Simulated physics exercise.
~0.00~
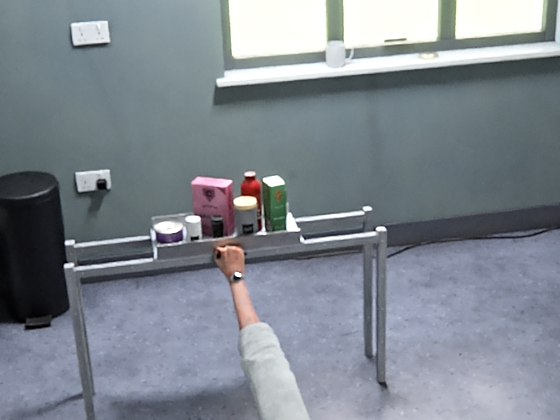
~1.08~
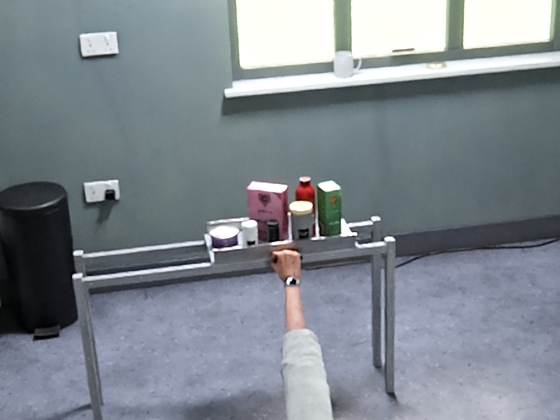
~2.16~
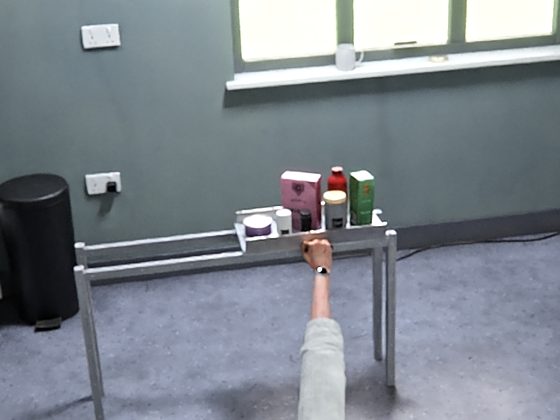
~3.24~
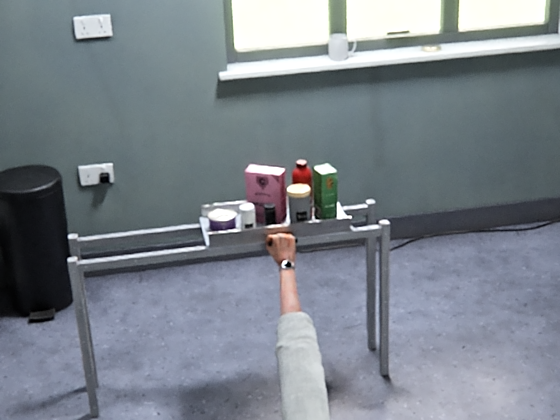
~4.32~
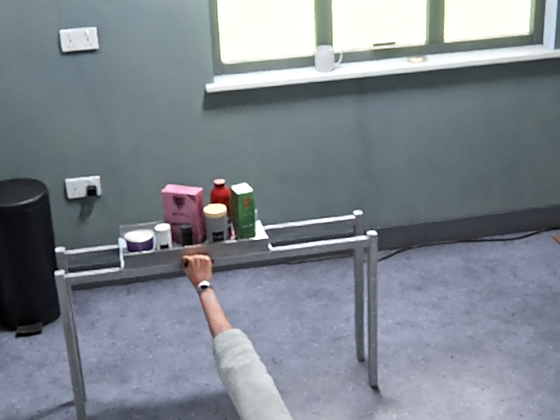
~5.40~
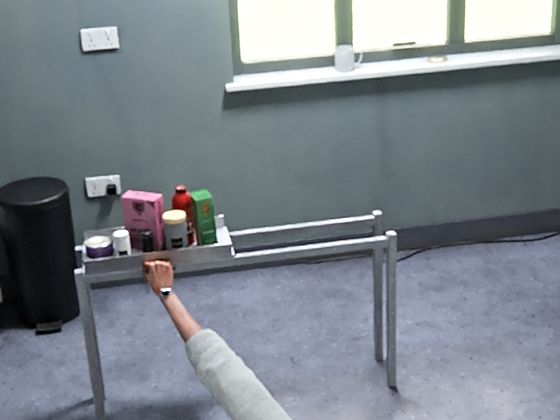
A tray holding a pink packet, a red bottle, a green carton and some small containers was slid by a hand to the right along a metal frame, then back to the far left, with everything still standing in place at the end.
